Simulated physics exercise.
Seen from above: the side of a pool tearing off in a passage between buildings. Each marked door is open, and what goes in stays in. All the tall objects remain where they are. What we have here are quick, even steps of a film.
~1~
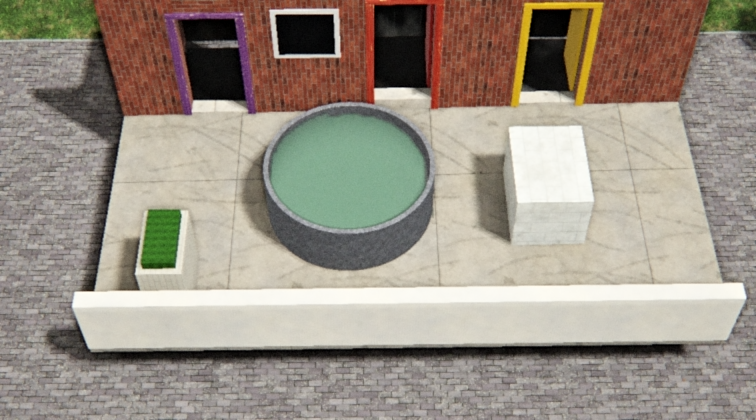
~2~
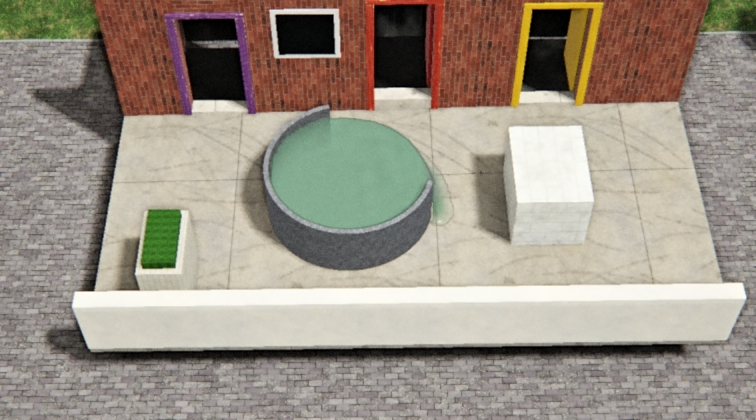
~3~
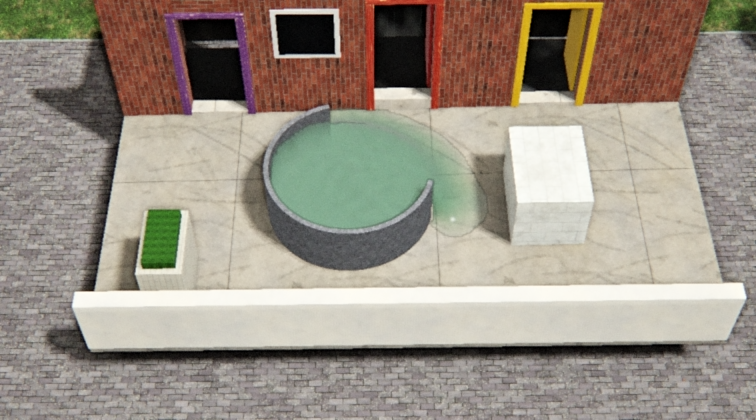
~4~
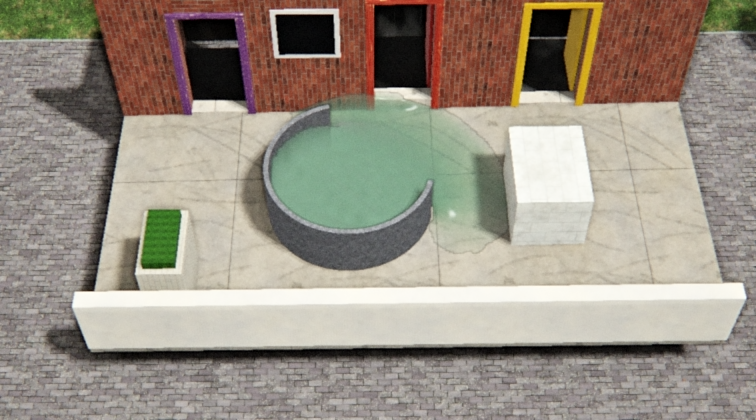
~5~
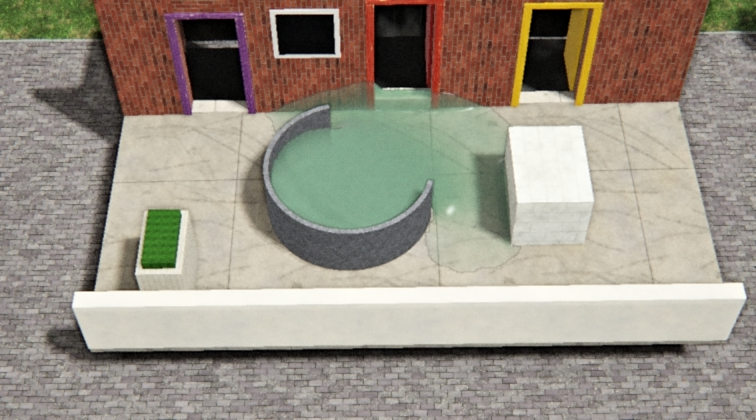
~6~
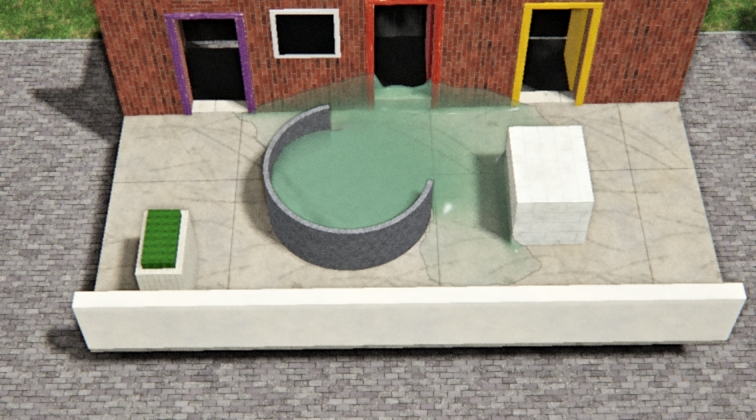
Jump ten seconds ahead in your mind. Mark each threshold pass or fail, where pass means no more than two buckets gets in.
Yellow door - fail; red door - fail; purple door - pass.
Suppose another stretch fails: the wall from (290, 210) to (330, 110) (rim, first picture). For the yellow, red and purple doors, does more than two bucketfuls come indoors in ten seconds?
In order, yellow door remains short of it, red door remains short of it, purple door overshoots the limit.
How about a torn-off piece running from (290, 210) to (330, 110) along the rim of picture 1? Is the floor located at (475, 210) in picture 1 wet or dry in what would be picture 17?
Bone-dry.
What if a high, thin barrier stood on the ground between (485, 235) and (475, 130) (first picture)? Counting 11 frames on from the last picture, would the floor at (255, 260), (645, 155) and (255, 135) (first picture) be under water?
Taking the points in order - unwetted, wetted, wetted.
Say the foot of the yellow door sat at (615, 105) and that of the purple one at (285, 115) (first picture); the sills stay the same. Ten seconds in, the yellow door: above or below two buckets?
Looking at it, the yellow one rises beyond that level.
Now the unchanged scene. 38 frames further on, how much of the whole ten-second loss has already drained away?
Around 80 % of the total, roughly.
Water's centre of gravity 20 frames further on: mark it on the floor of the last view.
Near (427, 182) in the last view.
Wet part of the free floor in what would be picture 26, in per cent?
Near 80 in a hundred.
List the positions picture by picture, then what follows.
The first picture shows still water in the round pool at (349, 168).
In the second picture, the front is at (435, 223), out from the gap on the round pool's far side.
In the third picture, water pours out on the round pool's far side and has run to a hidden place.
In the fourth picture, water pours out on the round pool's far side and has run to (297, 113).
In the fifth picture, water pours out on the round pool's far side and has run to (271, 114).
In the sixth picture, the front is at (244, 114), out from the gap on the round pool's far side.
A moment on, water covers 40 % of the floor; the yellow door under two buckets in, the red door over two buckets in, the purple door wet at the sill, nothing in.
Next, water covers 65 % of the floor; the yellow door far over two buckets in, the red door far over two buckets in, the purple door wet at the sill, nothing in.
Then, water covers 80 % of the floor; the yellow door far over two buckets in, the red door far over two buckets in, the purple door wet at the sill, nothing in.
Later, water covers 90 % of the floor; the yellow door far over two buckets in, the red door far over two buckets in, the purple door wet at the sill, nothing in.
In the end, water covers 85 % of the floor; the yellow door far over two buckets in, the red door far over two buckets in, the purple door wet at the sill, nothing in.
